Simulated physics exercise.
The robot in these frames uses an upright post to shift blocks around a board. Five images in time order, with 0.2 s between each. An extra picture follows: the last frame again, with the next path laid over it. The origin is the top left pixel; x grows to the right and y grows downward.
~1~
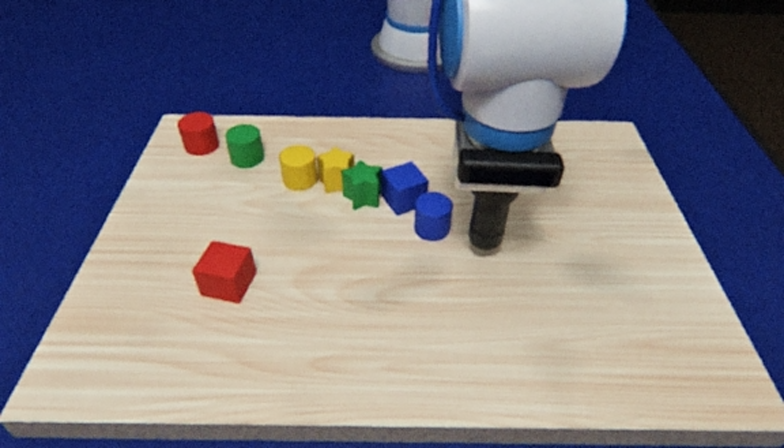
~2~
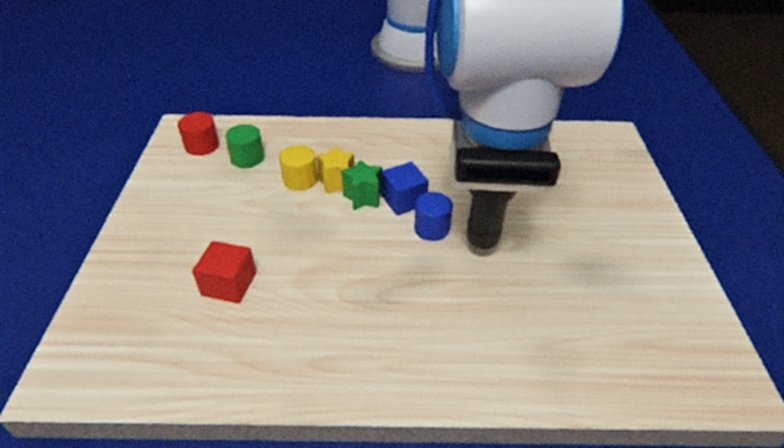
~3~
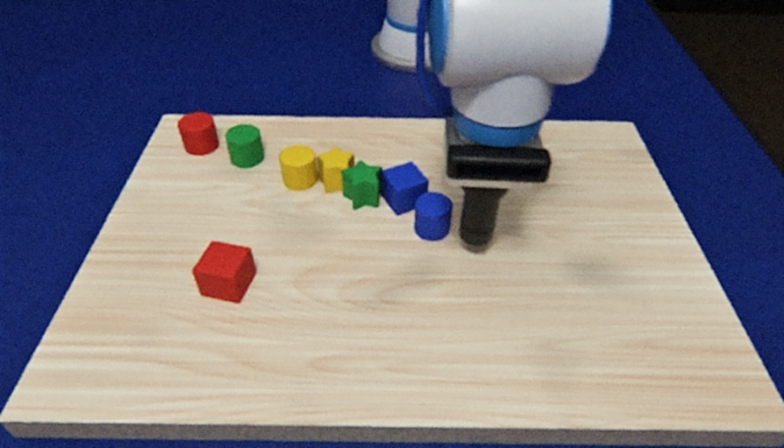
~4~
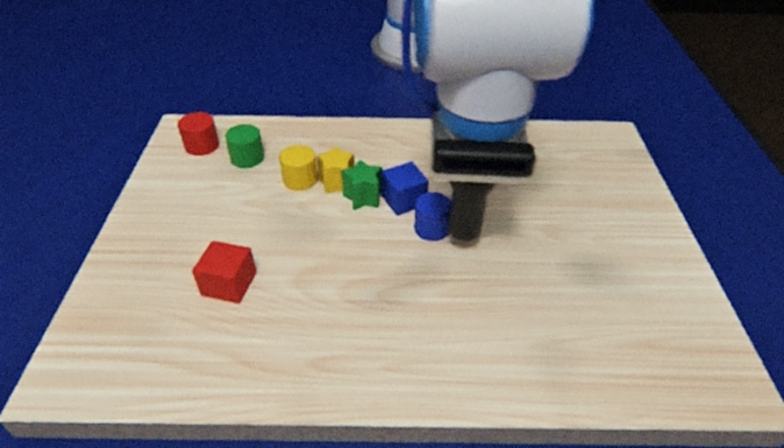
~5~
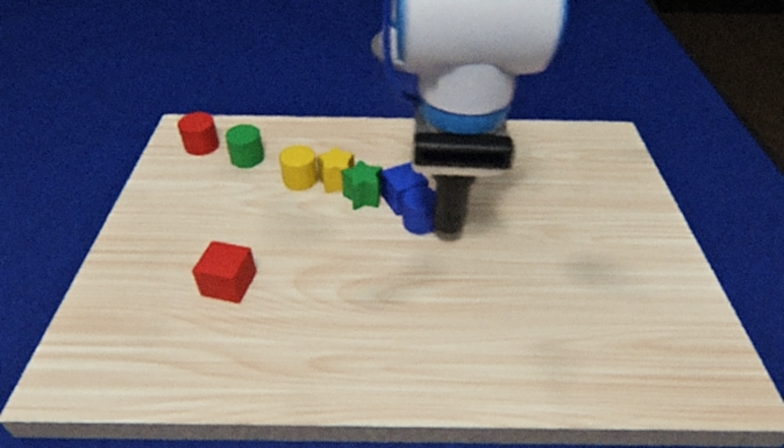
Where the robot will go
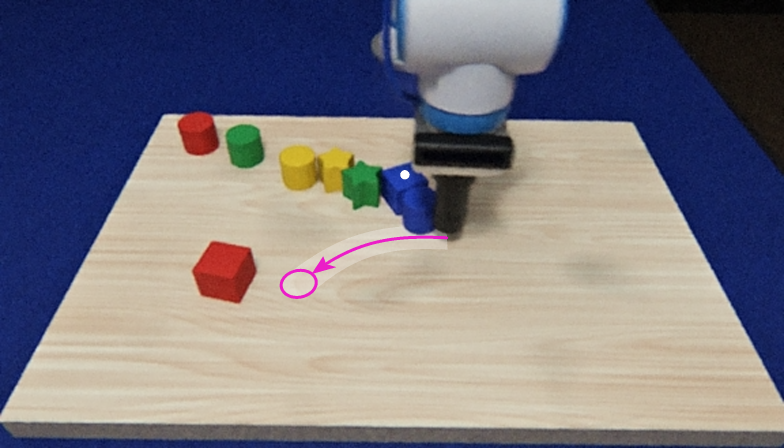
On a wooden board scattered with colourful blocks, a robot arm moved its dark upright post a short way left and nudged the blue round block slightly left, up close against the blue four-sided block.
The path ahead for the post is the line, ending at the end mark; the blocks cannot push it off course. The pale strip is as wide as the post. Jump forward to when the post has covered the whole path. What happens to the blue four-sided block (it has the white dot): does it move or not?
Gets moved.
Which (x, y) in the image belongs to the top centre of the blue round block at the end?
Expect it around (384, 191).
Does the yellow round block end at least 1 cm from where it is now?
It seems not.
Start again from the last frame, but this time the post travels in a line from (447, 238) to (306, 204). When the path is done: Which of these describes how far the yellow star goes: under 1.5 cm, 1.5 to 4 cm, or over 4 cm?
Movement: 1.5 to 4 cm.
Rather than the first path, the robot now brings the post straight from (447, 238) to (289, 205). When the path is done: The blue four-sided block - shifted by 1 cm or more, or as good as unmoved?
Put simply, it goes somewhere else.
The drawn path runs from (447, 238) over (394, 239) and (343, 254) to (299, 284); the dot is on the blue four-sided block.
What follows on the original path. One third of the way, post (394, 225); green star (361, 170), turned 15° anticlockwise; blue four-sided block (398, 167), turned 25° clockwise; blue round block (385, 191).
Two thirds of the way, post (342, 240); green star (361, 170), turned 15° anticlockwise; blue four-sided block (398, 167), turned 25° clockwise; blue round block (384, 191).
At the end, post (296, 269); red four-sided block not moved; yellow round block not moved; green star (361, 170), turned 15° anticlockwise; blue four-sided block (398, 167), turned 25° clockwise; blue round block (384, 191).
